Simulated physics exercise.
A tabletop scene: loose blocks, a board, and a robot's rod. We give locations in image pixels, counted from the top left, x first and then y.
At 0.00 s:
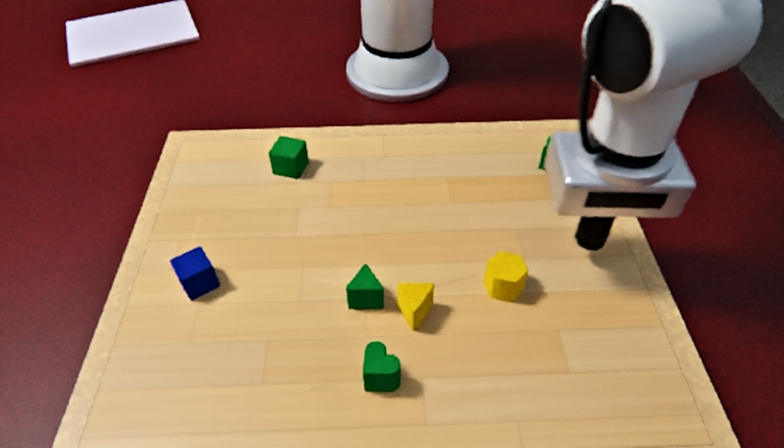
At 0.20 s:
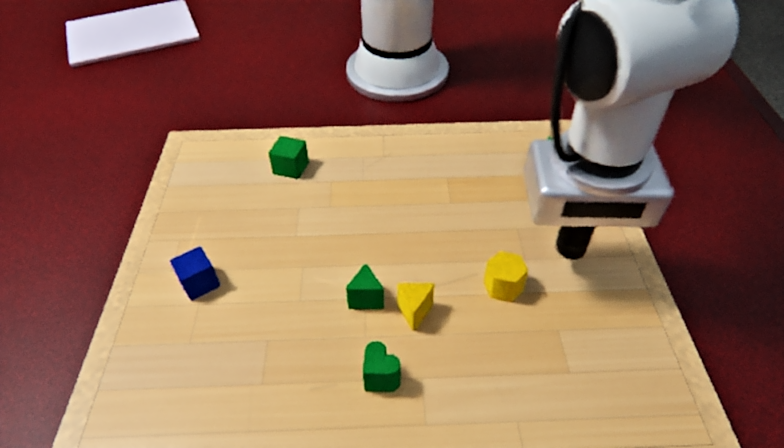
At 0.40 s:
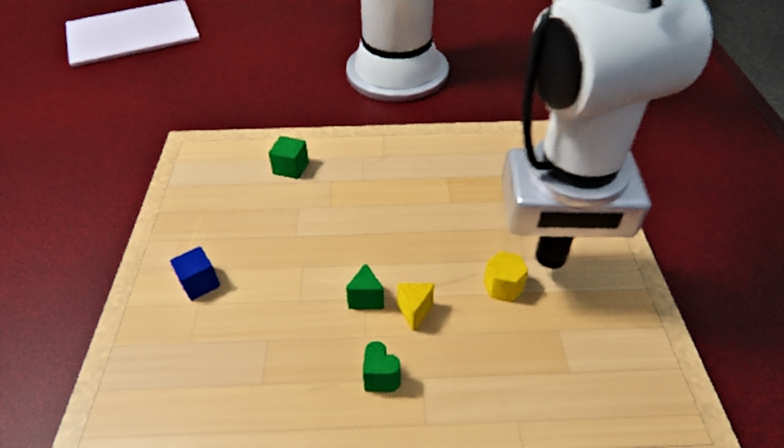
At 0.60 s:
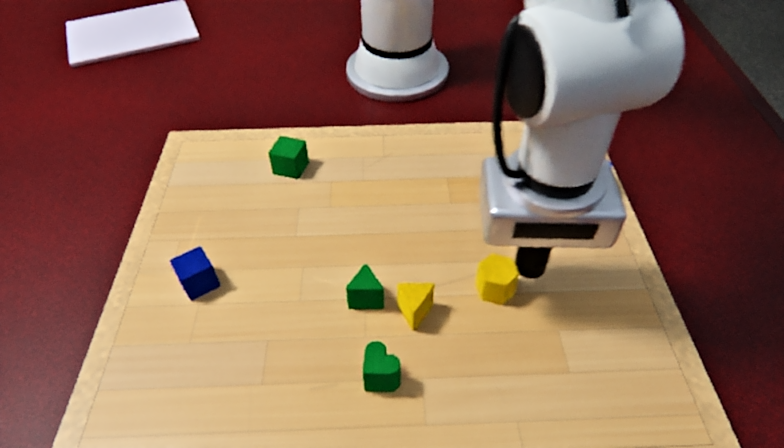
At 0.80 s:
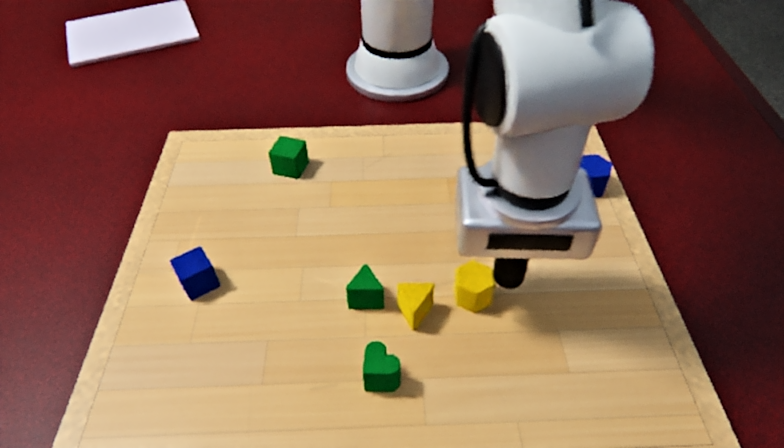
The robot's rod moves left and pushes the yellow hexagon toward the yellow triangular block.
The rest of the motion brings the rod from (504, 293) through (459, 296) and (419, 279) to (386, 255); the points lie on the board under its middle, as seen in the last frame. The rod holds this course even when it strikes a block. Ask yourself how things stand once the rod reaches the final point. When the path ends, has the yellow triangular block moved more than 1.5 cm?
Going by the path, yes.
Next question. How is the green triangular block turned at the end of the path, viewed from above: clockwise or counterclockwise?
It spins with the clock.
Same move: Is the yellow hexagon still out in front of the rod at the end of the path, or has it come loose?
Slipped clear.
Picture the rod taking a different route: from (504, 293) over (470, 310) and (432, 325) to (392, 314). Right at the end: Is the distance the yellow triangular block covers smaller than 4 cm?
No, that is not what happens.
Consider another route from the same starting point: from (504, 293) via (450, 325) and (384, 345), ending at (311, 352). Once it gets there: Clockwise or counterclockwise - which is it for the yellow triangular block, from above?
Looking down, it rotates anti-clockwise.
What follows on the original path. One third of the way, rod at (461, 281); yellow triangular block at (400, 296), turned 35° anticlockwise; yellow hexagon at (428, 280).
Two thirds of the way, rod at (419, 263); green triangular block at (359, 279), turned 20° clockwise; yellow triangular block at (384, 302), turned 80° anticlockwise; yellow hexagon at (391, 274), turned 50° anticlockwise.
At the end, rod at (386, 240); green triangular block at (359, 280), turned 25° clockwise; yellow triangular block at (383, 302), turned 80° anticlockwise; yellow hexagon at (390, 273), turned 55° anticlockwise.
